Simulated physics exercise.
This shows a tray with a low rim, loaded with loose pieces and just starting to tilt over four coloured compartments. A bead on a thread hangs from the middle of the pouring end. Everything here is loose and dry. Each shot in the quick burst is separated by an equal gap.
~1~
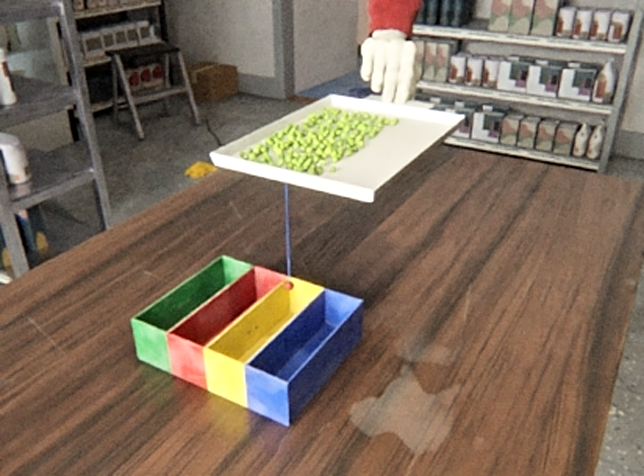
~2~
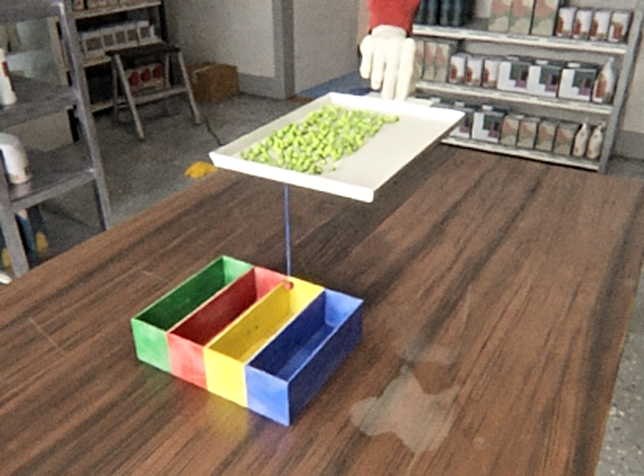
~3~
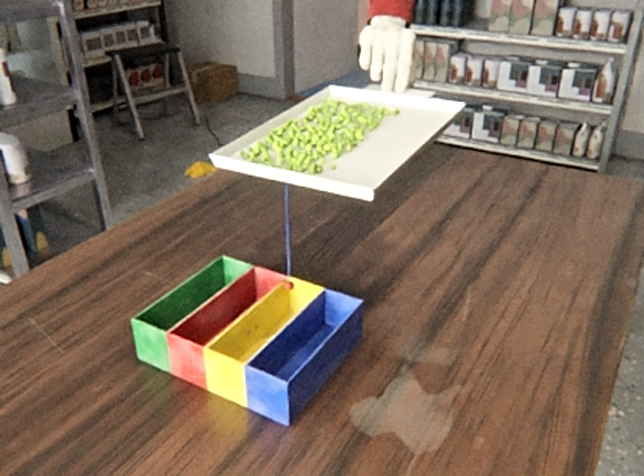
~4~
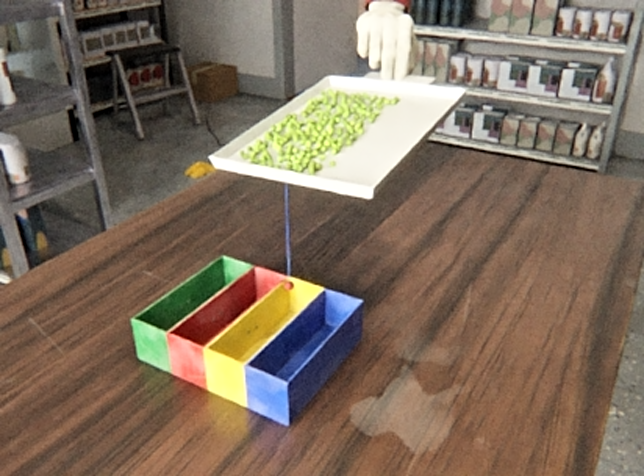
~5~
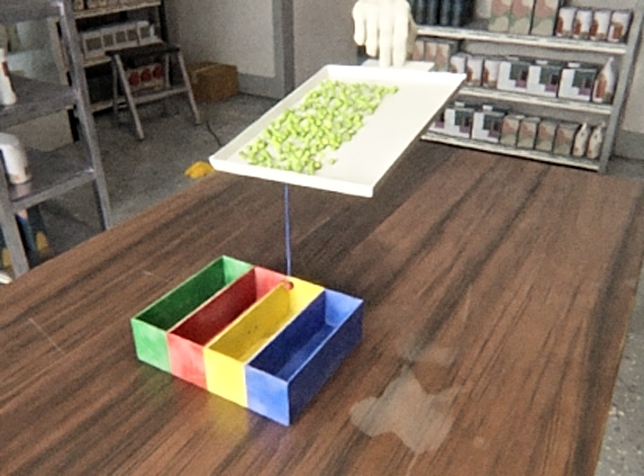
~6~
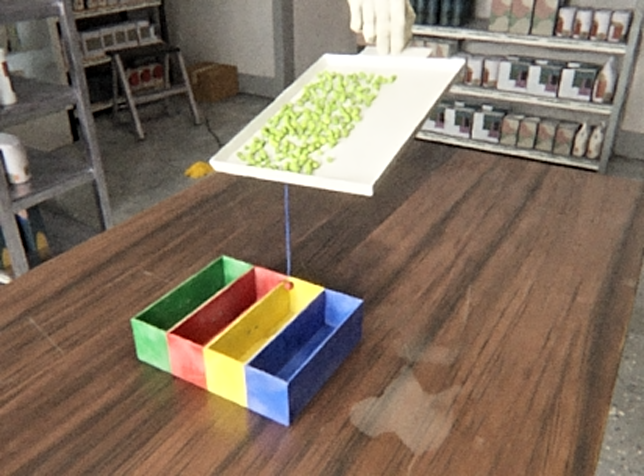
The video shows a gloved hand behind a white tray of green peas above green, red, yellow and blue compartments on a wooden table; the tray's far side gradually rises, steepening its slope toward the compartments.
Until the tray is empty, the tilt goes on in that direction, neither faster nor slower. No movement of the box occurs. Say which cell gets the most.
Green.
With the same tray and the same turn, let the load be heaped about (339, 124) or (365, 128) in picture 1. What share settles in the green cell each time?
First try 60 %, second try 40 %.
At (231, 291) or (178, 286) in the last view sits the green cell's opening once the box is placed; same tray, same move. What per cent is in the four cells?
About 60 in a hundred, then about 100 in a hundred.
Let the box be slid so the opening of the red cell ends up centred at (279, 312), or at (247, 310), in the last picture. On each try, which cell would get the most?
At the first place the cell in green, at the second green.
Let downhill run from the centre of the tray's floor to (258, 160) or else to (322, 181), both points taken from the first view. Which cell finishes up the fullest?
First try: The green cell; second try: Blue.
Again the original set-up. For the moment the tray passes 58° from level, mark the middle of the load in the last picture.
Near the pixel (250, 148).
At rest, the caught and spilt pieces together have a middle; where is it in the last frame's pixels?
About pixel (203, 331).
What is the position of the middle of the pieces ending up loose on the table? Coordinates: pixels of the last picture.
Somewhere about (106, 338), I'd say.
Shortly afterwards, tray tipped steeply; all but a few on the tray; only a few in the red cell; only a few in the green cell; only a few falling or outside the box.
Next, tray tipped right over; near two thirds on the tray; a little in the green cell; only a few in the red cell; only a few in the blue cell; near a quarter falling or outside the box.
Some moments later, tray tipped past a quarter turn; near half in the green cell; near a third in the red cell; a little in the yellow cell; only a few in the blue cell; a little falling or outside the box.
In the end, tray tipped past a quarter turn; near half in the green cell; near a third in the red cell; a little in the yellow cell; only a few in the blue cell; a little outside the box.
